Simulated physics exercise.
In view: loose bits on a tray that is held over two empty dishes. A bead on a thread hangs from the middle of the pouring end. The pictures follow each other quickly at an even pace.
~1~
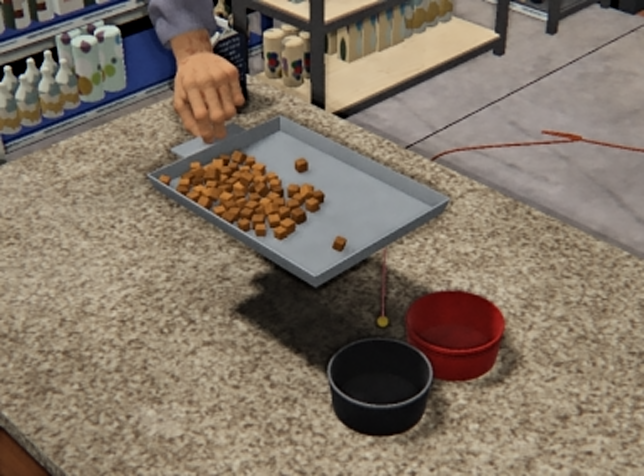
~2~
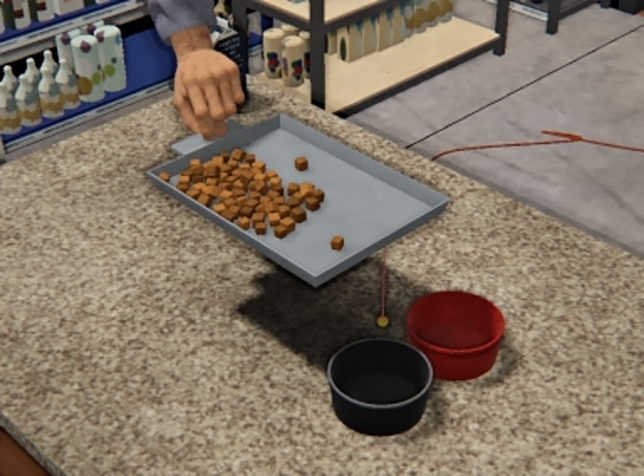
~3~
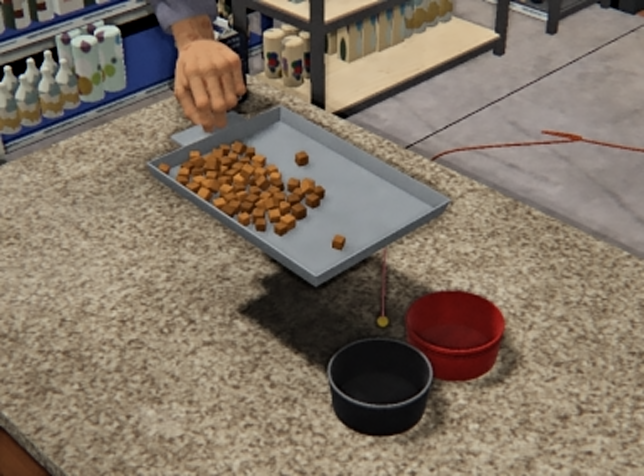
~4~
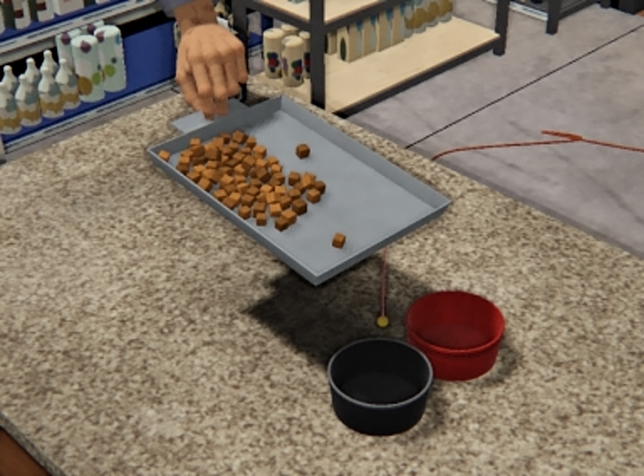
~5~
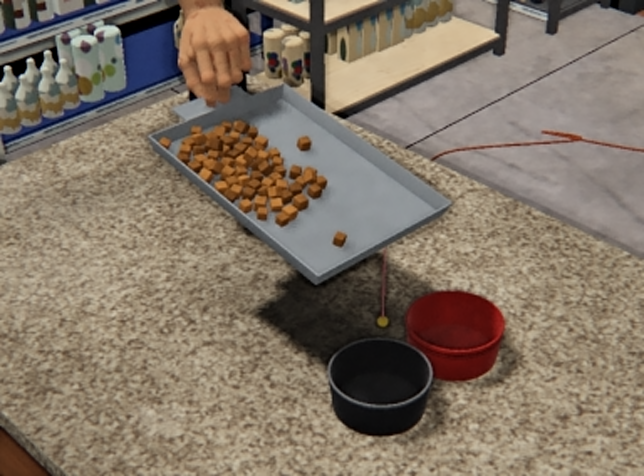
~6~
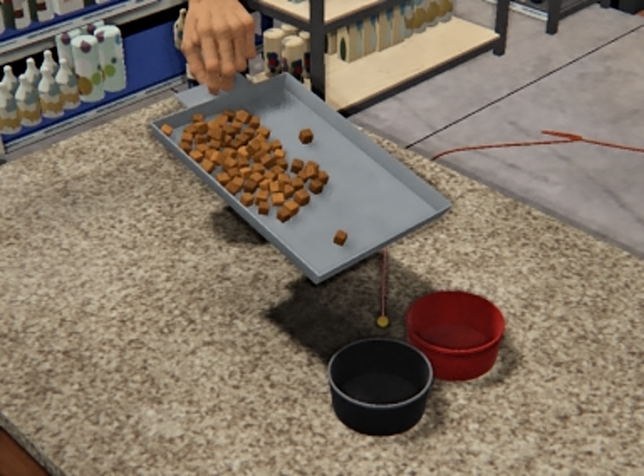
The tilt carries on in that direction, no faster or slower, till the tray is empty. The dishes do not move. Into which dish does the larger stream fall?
The right one ends fuller.
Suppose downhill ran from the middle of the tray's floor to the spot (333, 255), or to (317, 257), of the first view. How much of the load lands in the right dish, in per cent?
In turn 0 and 0 in a hundred.
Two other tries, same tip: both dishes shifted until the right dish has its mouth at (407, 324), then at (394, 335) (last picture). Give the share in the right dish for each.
Near 20 % and 20 %.
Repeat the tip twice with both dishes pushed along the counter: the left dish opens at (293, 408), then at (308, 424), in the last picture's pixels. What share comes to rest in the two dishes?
About 20 and 40 per cent.
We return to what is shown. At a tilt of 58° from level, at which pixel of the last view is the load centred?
Near (379, 220).
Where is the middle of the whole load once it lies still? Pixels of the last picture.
Near (444, 359).
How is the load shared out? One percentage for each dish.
The left dish has 30 per cent, the right dish has 60.
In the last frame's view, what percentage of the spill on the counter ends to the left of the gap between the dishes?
Near 10 %.
Soon, tray tipped steeply; nearly all on the tray; a small part in the air.
A while on, tray tipped right over; most on the tray; a small part in the left dish; a small part in the right dish; a stray few outside both; a small part in the air.
Towards the end, tray tipped past a quarter turn; about a quarter in the left dish; about half in the right dish; a small part outside both.
Finally, tray tipped past a quarter turn; about a quarter in the left dish; about half in the right dish; a small part outside both.
